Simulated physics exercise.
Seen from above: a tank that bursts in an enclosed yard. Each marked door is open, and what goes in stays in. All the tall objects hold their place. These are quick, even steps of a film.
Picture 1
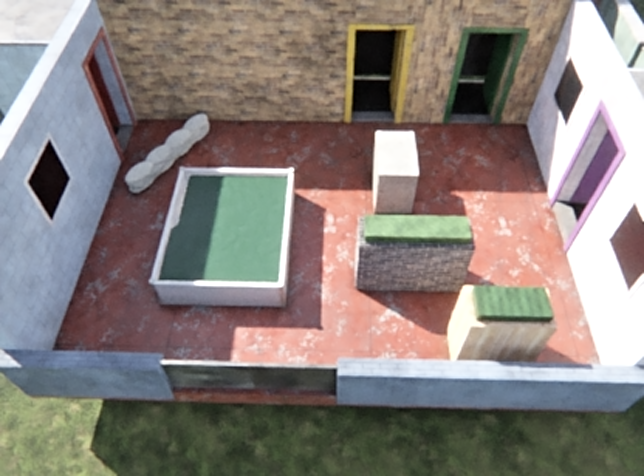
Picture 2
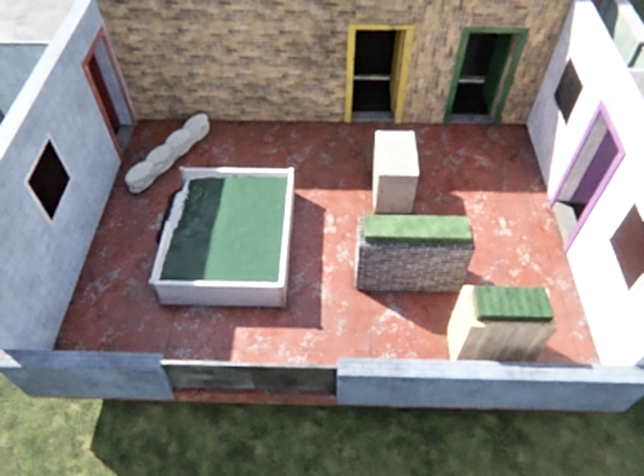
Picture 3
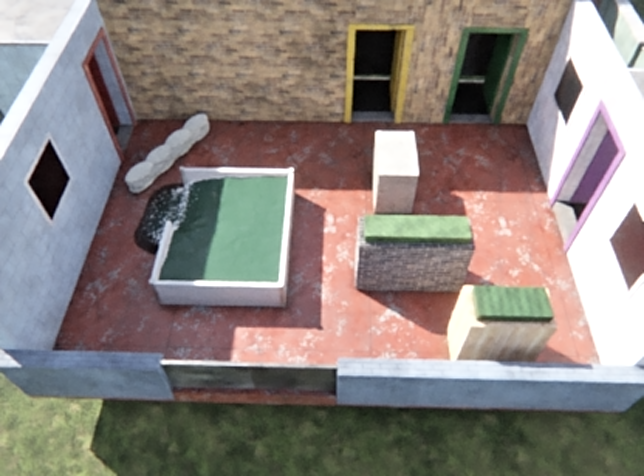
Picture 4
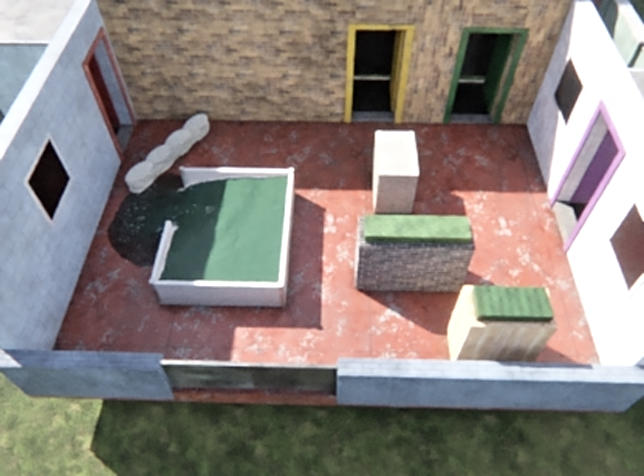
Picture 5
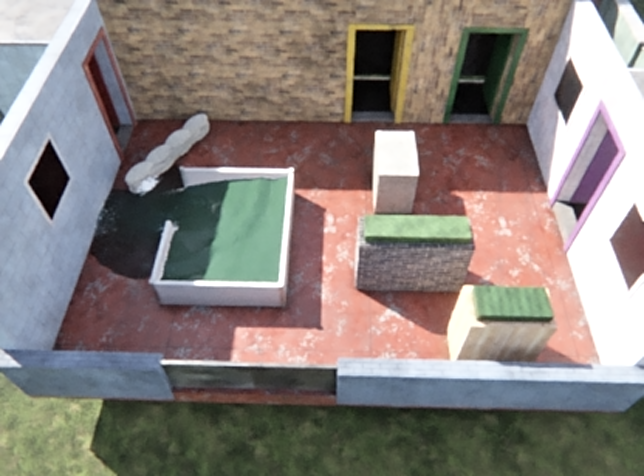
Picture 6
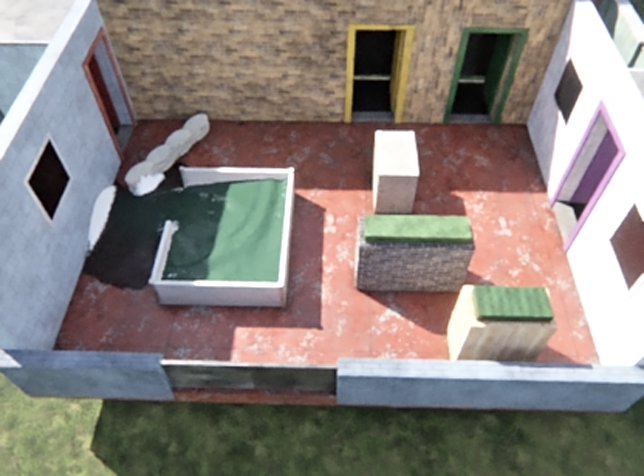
Dark water burst through the left side of a low, white-walled tank with a green inside and spread over the red yard floor, reaching the pale lumpy object and the left wall.
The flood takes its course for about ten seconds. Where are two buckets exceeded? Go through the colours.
One by one: The yellow door stays under that; the red door takes more than that; the purple door stays under that; the green door stays under that.
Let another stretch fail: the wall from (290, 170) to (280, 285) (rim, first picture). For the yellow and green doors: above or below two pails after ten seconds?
My reading: The yellow one passes that mark; the green one passes that mark.
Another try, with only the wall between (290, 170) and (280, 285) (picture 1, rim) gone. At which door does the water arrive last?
Last comes the red one.
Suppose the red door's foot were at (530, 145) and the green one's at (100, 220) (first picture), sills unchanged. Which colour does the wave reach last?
It is the purple one.
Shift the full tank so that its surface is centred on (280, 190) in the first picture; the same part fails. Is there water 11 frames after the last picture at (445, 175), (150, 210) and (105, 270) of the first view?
As listed: Clear, awash, flooded.
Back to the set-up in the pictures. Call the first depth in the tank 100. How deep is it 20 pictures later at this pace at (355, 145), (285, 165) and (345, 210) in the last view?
Roughly 0, 4 and 0 per cent, in turn.
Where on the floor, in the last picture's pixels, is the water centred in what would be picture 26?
Close to (191, 232).
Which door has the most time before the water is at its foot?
The purple one.
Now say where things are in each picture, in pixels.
In the first frame, the open tank at (228, 225) is whole and still.
In the second frame, the front is at a hidden place, out from the gap at (182, 211).
In the third frame, water pours out at (183, 212) and has run to (145, 244).
In the fourth frame, water pours out at (183, 212) and has run to (113, 232).
In the fifth frame, the front is at (92, 243), out from the gap at (183, 212).
In the sixth frame, the front is at (85, 263), out from the gap at (183, 212).
A moment on, water covers 10 % of the floor; the yellow door not reached, the red door wet at the sill, nothing in, the purple door not reached, the green door not reached.
Next, water covers 25 % of the floor; the yellow door not reached, the red door wet at the sill, nothing in, the purple door not reached, the green door not reached.
Then, water covers 35 % of the floor; the yellow door wet at the sill, nothing in, the red door wet at the sill, nothing in, the purple door not reached, the green door not reached.
Later, water covers 70 % of the floor; the yellow door wet at the sill, nothing in, the red door over two buckets in, the purple door not reached, the green door wet at the sill, nothing in.
In the end, water covers 90 % of the floor; the yellow door wet at the sill, nothing in, the red door over two buckets in, the purple door wet at the sill, nothing in, the green door wet at the sill, nothing in.
